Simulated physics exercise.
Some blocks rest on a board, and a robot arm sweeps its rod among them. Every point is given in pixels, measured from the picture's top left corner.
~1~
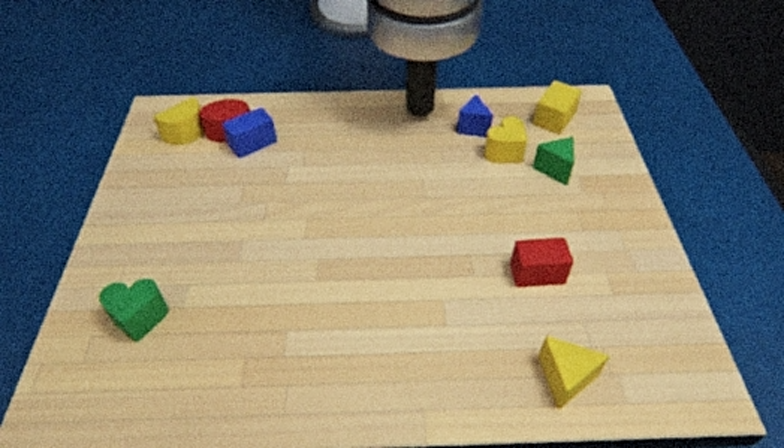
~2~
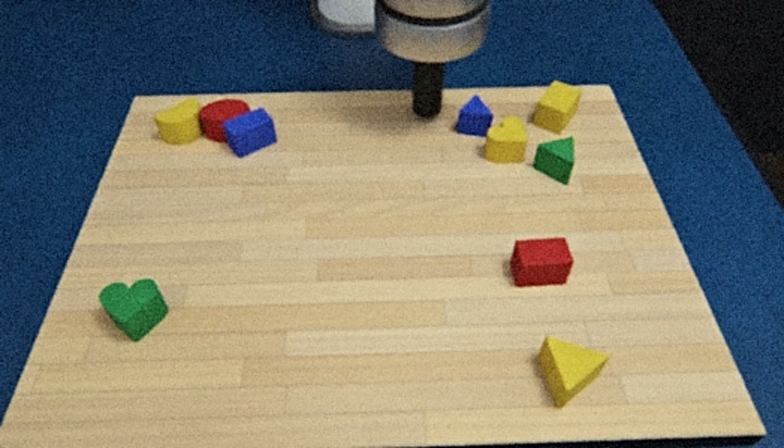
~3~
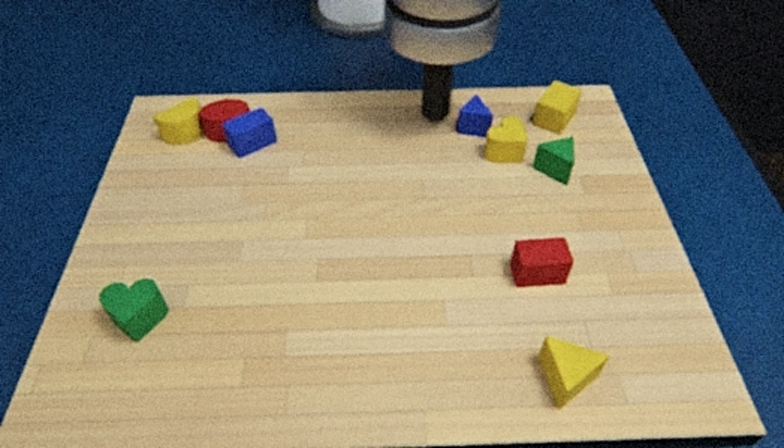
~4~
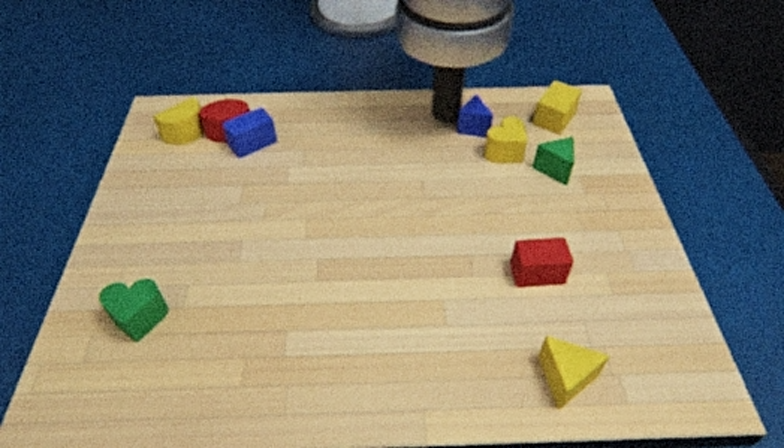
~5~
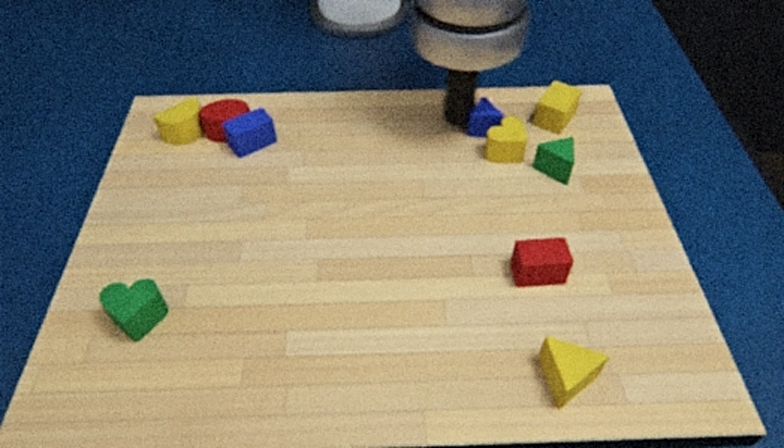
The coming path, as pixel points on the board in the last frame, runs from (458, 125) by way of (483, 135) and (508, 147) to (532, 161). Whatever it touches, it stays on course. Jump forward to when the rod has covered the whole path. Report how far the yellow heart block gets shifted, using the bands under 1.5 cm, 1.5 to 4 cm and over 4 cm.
The distance will be above 4 cm.
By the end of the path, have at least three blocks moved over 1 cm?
Yes, that is how it ends up.
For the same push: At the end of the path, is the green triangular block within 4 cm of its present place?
Yes, that is how it ends up.
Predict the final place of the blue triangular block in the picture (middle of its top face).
It should be at about (536, 115).
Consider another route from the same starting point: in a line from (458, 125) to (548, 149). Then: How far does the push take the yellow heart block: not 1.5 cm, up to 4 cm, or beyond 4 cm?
Net shift: 1.5 to 4 cm.
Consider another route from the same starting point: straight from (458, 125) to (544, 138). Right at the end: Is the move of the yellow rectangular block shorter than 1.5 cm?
Final answer: Yes.
The first path, step by step. Halfway along, rod at (498, 133); blue triangular block at (526, 112), turned 35° anticlockwise; yellow heart block at (521, 136), turned 30° clockwise.
At the end, rod at (534, 153); blue triangular block at (536, 115), turned 70° anticlockwise; yellow heart block at (543, 158), turned 45° clockwise; yellow rectangular block still; green triangular block at (579, 156), turned 70° anticlockwise.
